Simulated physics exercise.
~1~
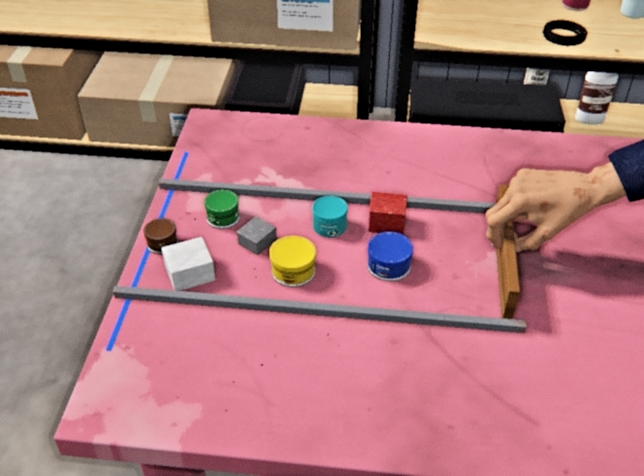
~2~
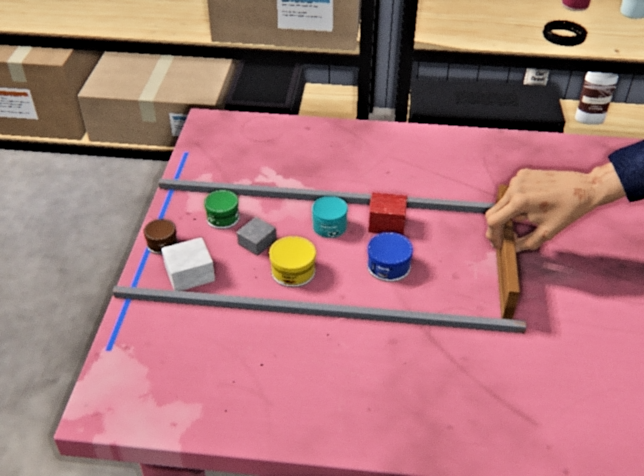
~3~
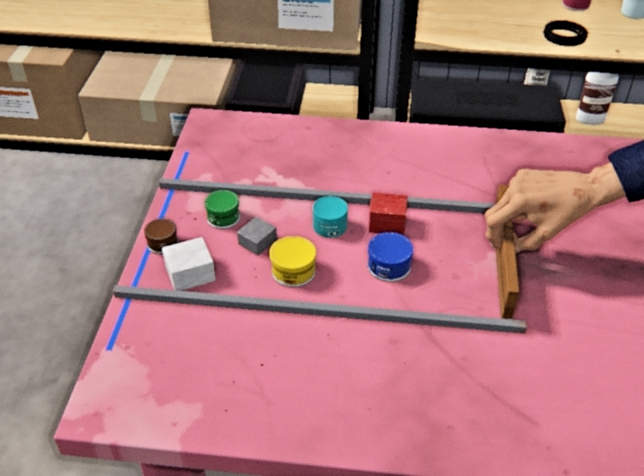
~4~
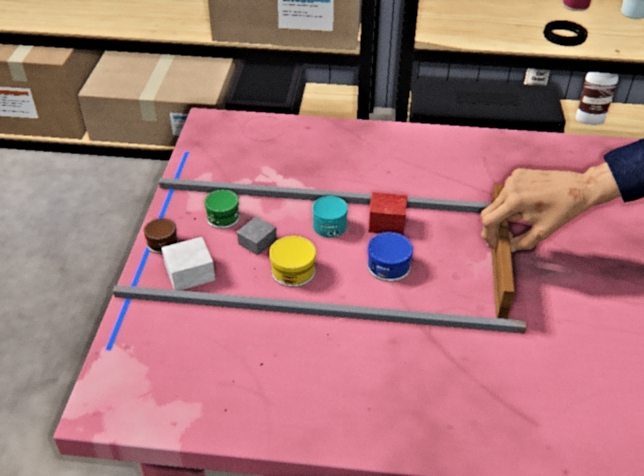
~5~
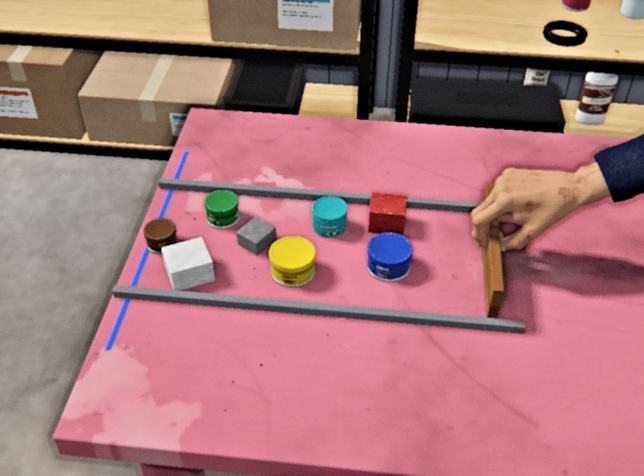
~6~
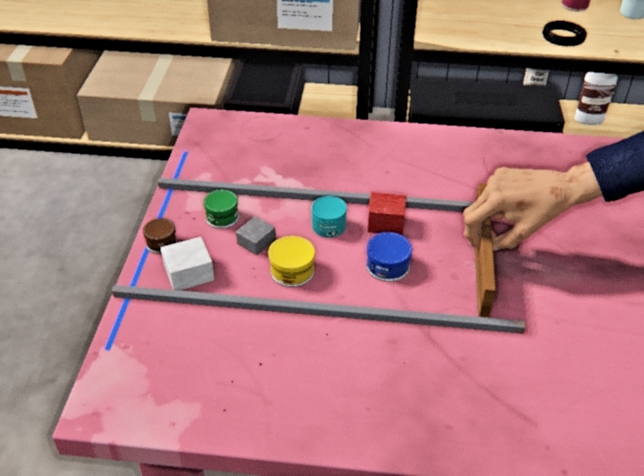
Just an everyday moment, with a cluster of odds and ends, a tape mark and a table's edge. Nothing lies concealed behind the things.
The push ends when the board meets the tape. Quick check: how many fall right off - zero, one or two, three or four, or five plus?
Five plus.
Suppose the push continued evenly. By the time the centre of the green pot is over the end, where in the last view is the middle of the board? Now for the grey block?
First it's close to (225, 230), next close to (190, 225).
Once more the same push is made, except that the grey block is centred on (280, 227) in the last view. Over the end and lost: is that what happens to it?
That grey block is gone.
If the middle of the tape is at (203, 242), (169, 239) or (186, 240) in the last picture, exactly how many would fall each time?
The counts come to 2, then 5, then 5.
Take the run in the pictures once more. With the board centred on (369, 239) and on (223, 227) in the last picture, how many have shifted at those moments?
Counts: 3 and 8.
Early on, none off yet; brown pot at rest near (160, 236); white block at rest near (188, 264); green pot at rest near (221, 209).
A while later, none off yet; brown pot at rest near (160, 236); white block moving near (180, 265); green pot travelled about its own width near (179, 205).
Finally, the number that fall off is five or more; lost, blue tin, red block, turquoise tub, yellow pot, grey block, green pot, white block and brown pot.
